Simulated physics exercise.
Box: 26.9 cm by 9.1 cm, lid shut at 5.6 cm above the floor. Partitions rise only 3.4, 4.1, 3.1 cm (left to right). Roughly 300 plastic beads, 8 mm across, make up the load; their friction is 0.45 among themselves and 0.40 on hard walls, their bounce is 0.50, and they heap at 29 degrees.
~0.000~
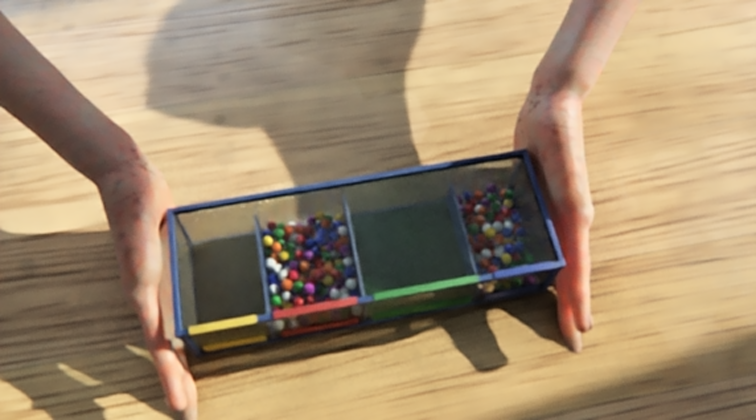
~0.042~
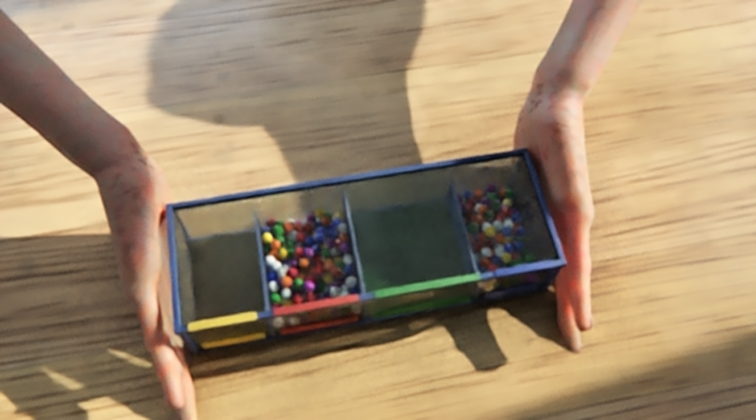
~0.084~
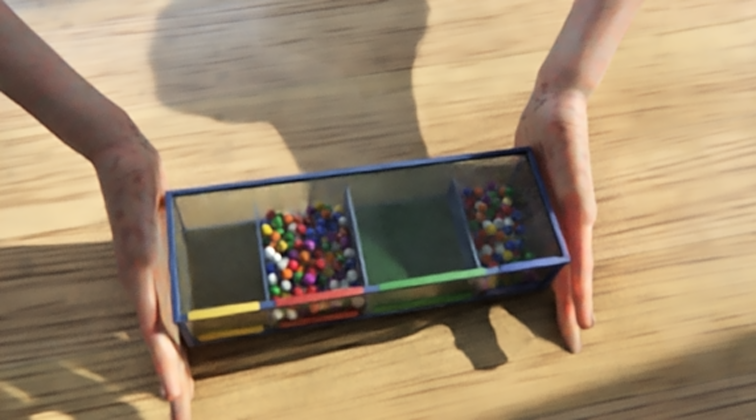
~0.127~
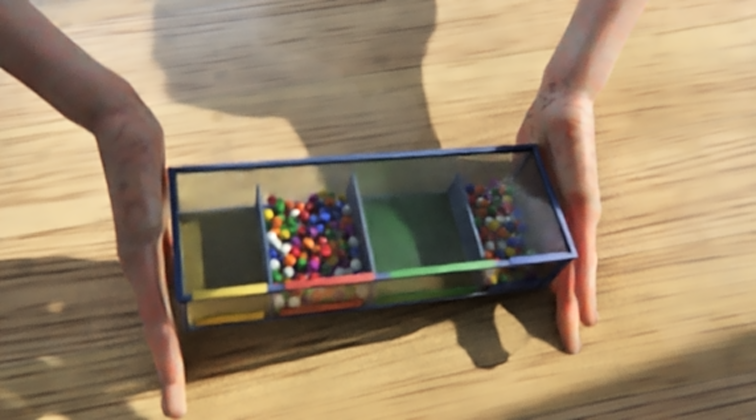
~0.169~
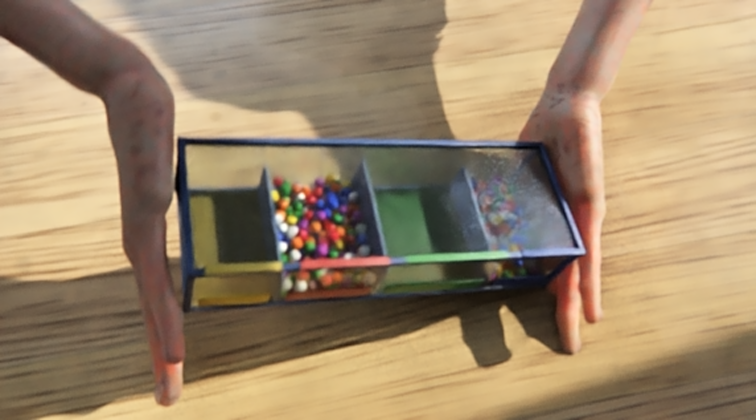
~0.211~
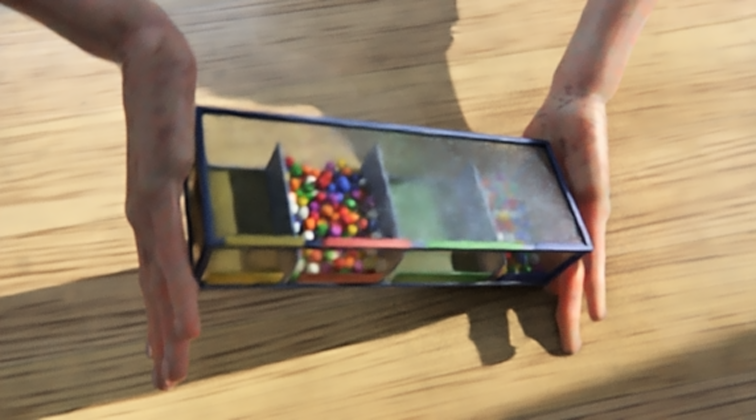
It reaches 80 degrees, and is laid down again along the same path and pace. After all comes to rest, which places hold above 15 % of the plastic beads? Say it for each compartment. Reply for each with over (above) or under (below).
Red - over, blue - over, green - under, yellow - under.
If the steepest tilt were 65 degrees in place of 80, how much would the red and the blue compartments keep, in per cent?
You'd get red at 60 % and blue at 35 %.
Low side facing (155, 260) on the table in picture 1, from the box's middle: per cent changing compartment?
Roughly 60 % of the pieces.
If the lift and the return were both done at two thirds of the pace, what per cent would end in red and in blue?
That gives red 50 percent and blue 40 percent.
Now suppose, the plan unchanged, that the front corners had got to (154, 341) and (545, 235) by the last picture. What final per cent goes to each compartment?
Red 45, blue 10, green 15, yellow 25.
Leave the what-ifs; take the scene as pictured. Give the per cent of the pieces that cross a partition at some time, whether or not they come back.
Something like 15 per cent of the pieces.
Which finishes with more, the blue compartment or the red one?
The larger amount is in the red one.
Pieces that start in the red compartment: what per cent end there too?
80 %.
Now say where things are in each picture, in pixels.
The first picture shows box tilt 0 degrees, front corners at (182, 331) and (558, 262); red 65 %, blue 35 %.
The second picture shows box tilt 1 degrees, front corners at (181, 327) and (559, 261).
The third picture shows box tilt 5 degrees, front corners at (180, 317) and (563, 258), lowest corner right back.
The fourth picture shows box tilt 11 degrees, front corners at (183, 296) and (570, 254), lowest corner right back.
The fifth picture shows box tilt 17 degrees, front corners at (194, 270) and (578, 250), lowest corner right back.
The sixth picture shows box tilt 24 degrees, front corners at (214, 240) and (586, 247), lowest corner right back; red 65 %, blue 35 %. The box's pace is about 160 degrees a second.
After 0.68 s, tilt 78 degrees; red 60 %, blue 35 %, green 5 %.
After 0.99 s, tilt 32 degrees; red 55 %, blue 40 %, green 5 %.
After 1.40 s, tilt 0 degrees; red 55 %, blue 40 %, green 5 %.
At rest (1.9 s), red 55 %, blue 40 %, green 5 %, yellow 0 %.
